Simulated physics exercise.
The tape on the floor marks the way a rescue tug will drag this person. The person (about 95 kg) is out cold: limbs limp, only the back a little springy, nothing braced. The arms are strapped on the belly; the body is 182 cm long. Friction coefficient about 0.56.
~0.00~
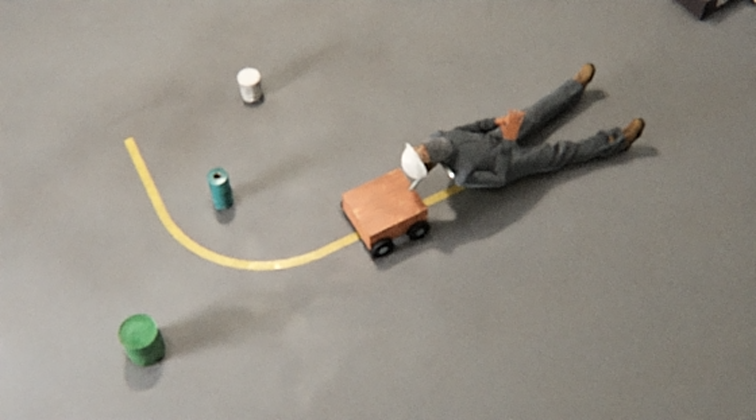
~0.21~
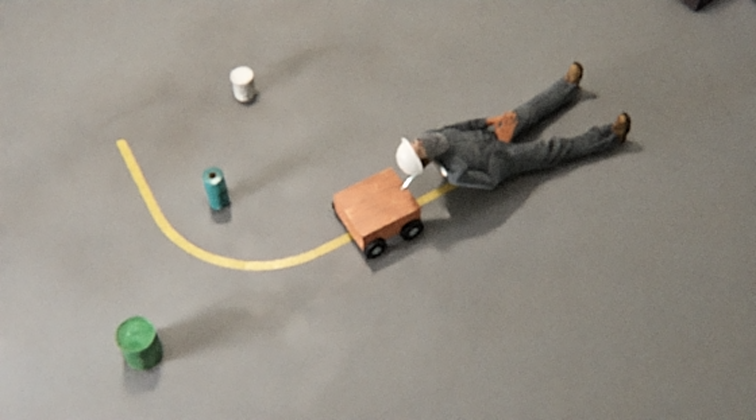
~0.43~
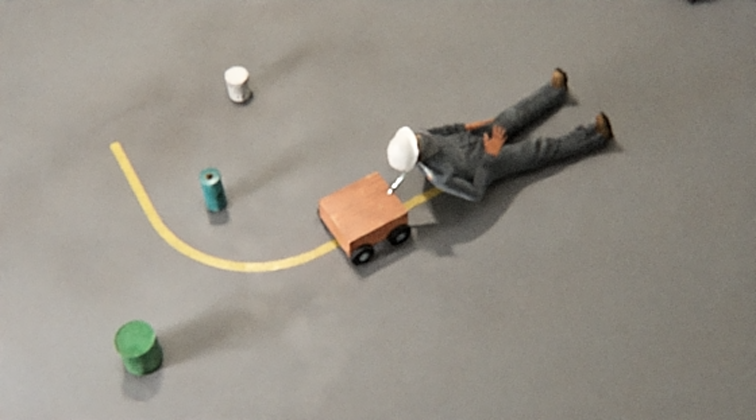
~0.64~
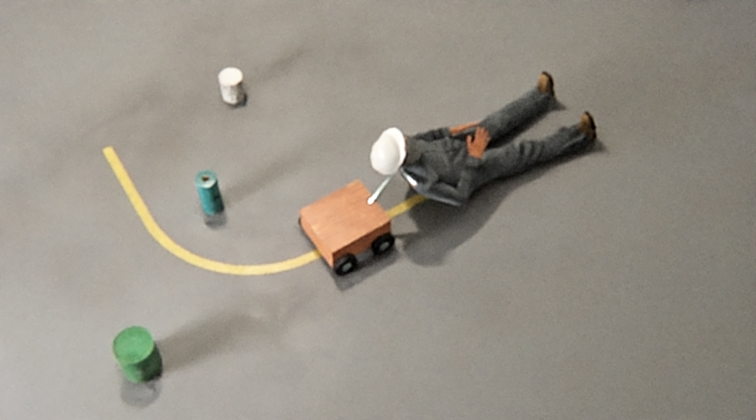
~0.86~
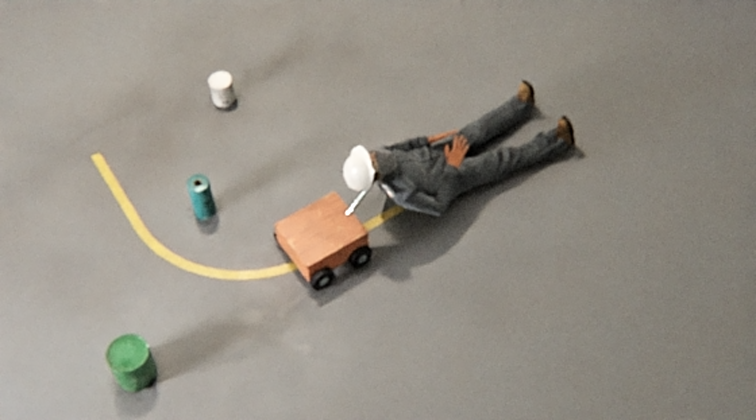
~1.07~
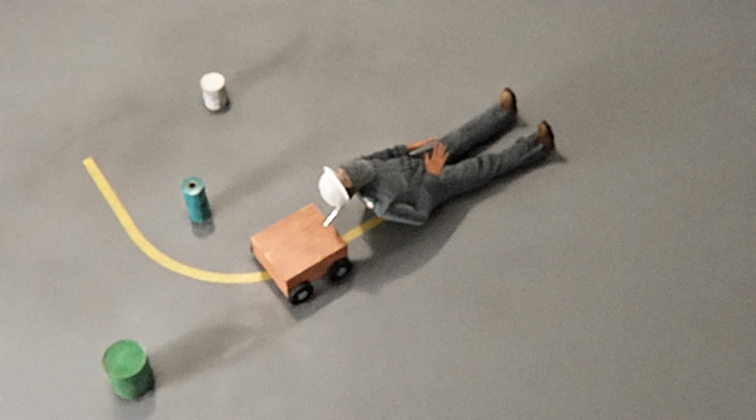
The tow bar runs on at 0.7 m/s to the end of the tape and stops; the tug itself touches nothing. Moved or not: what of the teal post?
This time the teal post takes a hit.
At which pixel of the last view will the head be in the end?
Near (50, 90).
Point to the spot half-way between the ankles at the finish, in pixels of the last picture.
Near (236, 237).
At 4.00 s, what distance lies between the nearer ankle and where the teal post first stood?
Some 60 cm.
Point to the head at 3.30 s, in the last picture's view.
At about (105, 181).
After 2.00 s the teal post is where it stood, near (196, 200) in the last picture's view; the nearer ankle is 156 cm from that spot.
After 2.70 s the teal post is where it stood, near (196, 200) in the last picture's view; the white can where it stood; the nearer ankle is 119 cm from that spot.
After 3.30 s the teal post is 3 cm from where it stood, near (193, 195) in the last picture's view; the nearer ankle is 93 cm from that spot.
After 4.00 s the teal post is 23 cm from where it stood, near (185, 183) in the last picture's view; the nearer ankle is 61 cm from that spot.
After 4.7 s, teal post gets knocked; green bucket stays put; white can stays put.
